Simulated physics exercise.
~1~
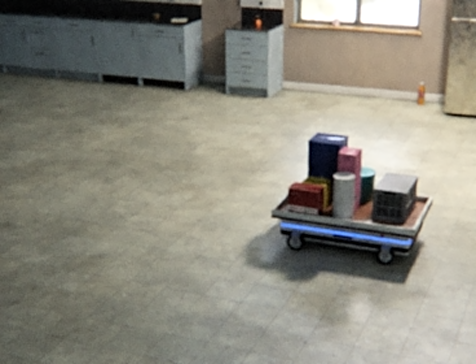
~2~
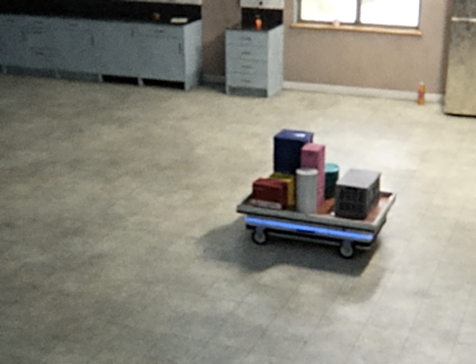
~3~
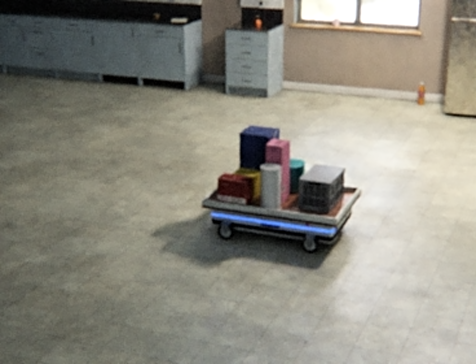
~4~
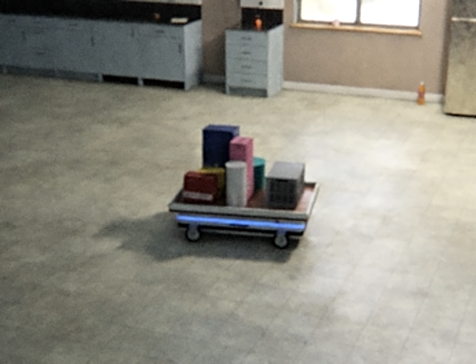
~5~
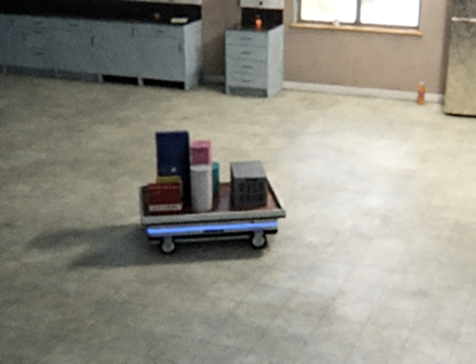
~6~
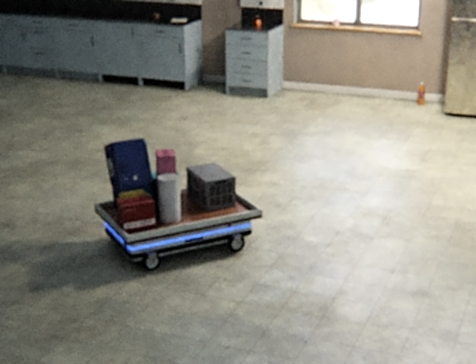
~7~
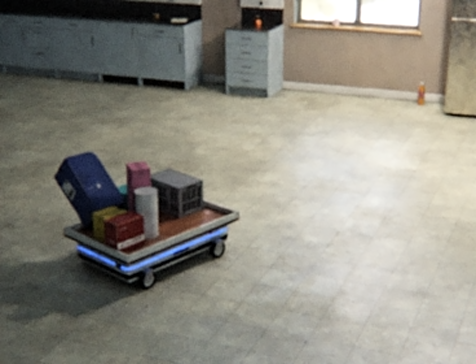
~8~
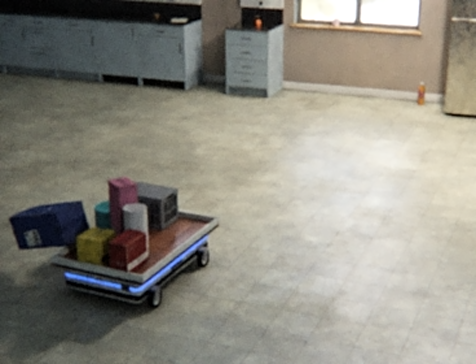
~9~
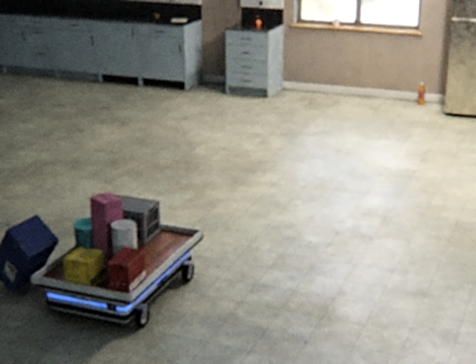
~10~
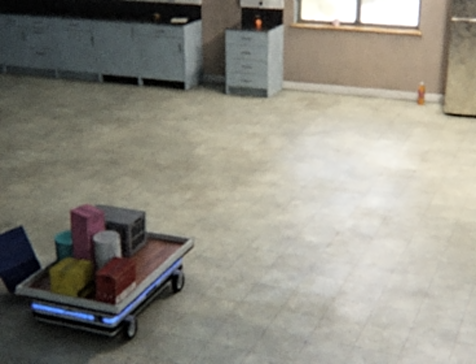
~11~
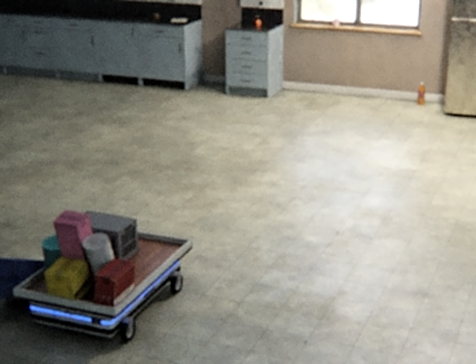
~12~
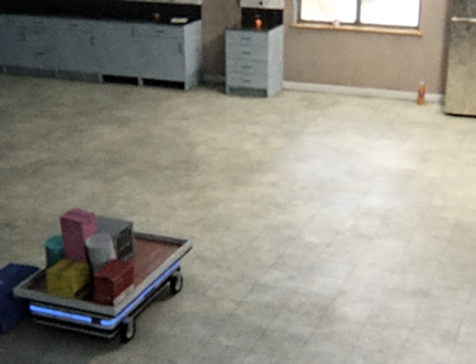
The clip opens on a low wheeled cart with a glowing blue strip, carrying boxes, a white canister, a turquoise pail and a grey crate across a tiled floor. It rolls steadily left, then starts curving toward the viewer. As it turns, the tall blue box leans outward, tips over the rim and tumbles off the left side. The cart continues toward the lower left while the remaining cargo shifts on the deck. It stops, and the pink box and white canister briefly tilt. At the end, the pink box is upright, everything else remains aboard, and the blue box lies on the floor beside the cart.
